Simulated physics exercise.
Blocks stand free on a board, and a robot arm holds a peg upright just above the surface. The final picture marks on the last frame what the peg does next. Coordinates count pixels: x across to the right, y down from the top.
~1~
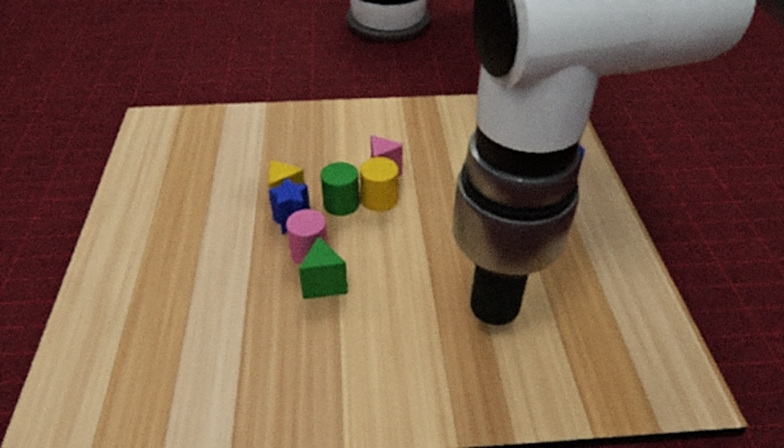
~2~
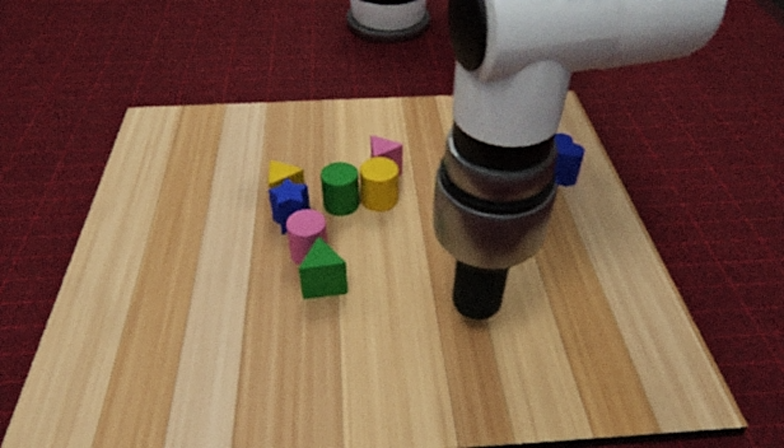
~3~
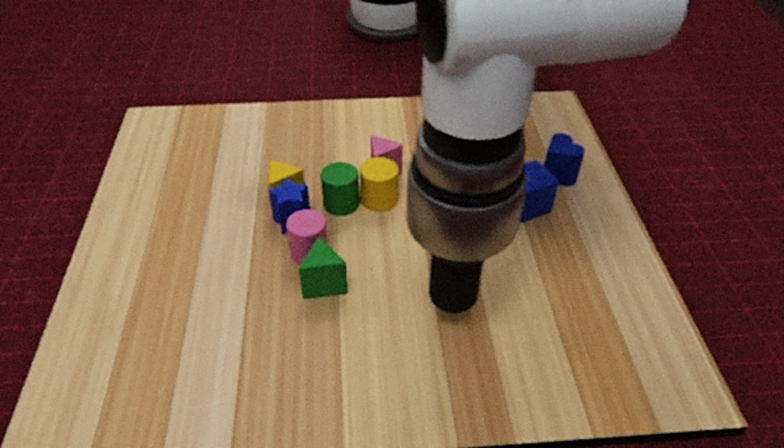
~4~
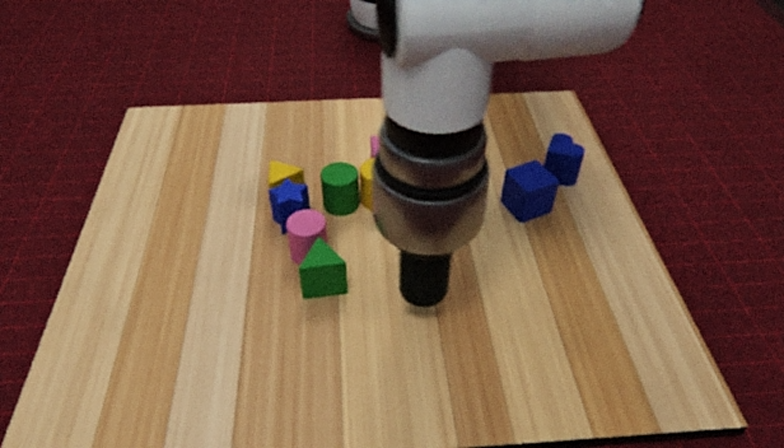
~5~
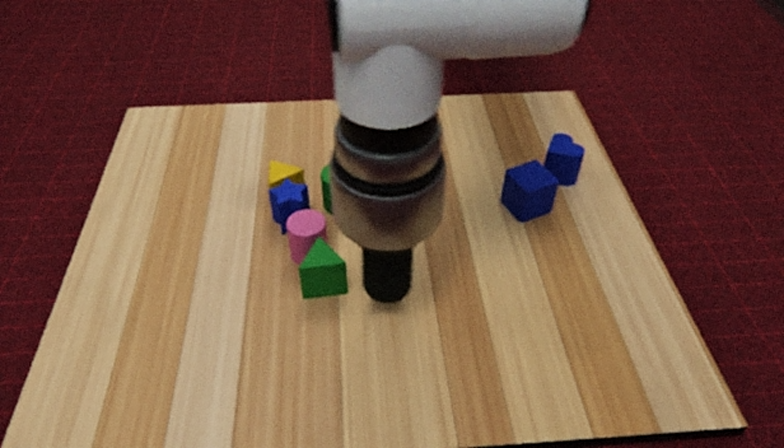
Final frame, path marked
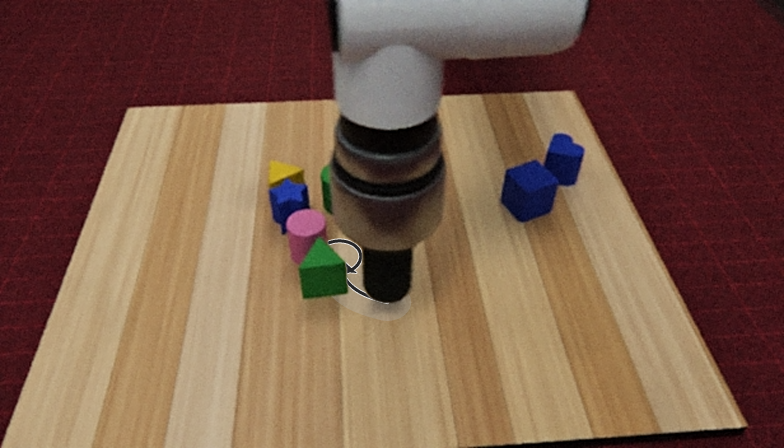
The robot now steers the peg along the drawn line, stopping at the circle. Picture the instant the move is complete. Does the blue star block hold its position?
Yes.
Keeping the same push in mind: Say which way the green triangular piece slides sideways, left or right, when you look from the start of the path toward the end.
The left.
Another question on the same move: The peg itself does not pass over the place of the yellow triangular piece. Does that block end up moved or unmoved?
If the peg follows that path, the yellow triangular piece stays in its place.
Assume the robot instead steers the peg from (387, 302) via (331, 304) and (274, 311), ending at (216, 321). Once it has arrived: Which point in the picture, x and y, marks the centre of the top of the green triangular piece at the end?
So, by the moment the path ends, you'll find the top centre of the green triangular piece at (274, 249).
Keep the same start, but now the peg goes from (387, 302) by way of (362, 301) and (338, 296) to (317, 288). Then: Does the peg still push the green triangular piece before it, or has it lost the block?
The peg will still be pushing it.
The drawn path runs from (387, 302) by way of (361, 293) and (344, 277) to (338, 257).
The first path, step by step. Halfway along, peg (349, 269); pink round block (299, 218); green triangular piece (298, 250).
At the end, peg (337, 241); yellow triangular piece not moved; blue star block not moved; pink round block (297, 216); green triangular piece (289, 244), turned 50° anticlockwise.
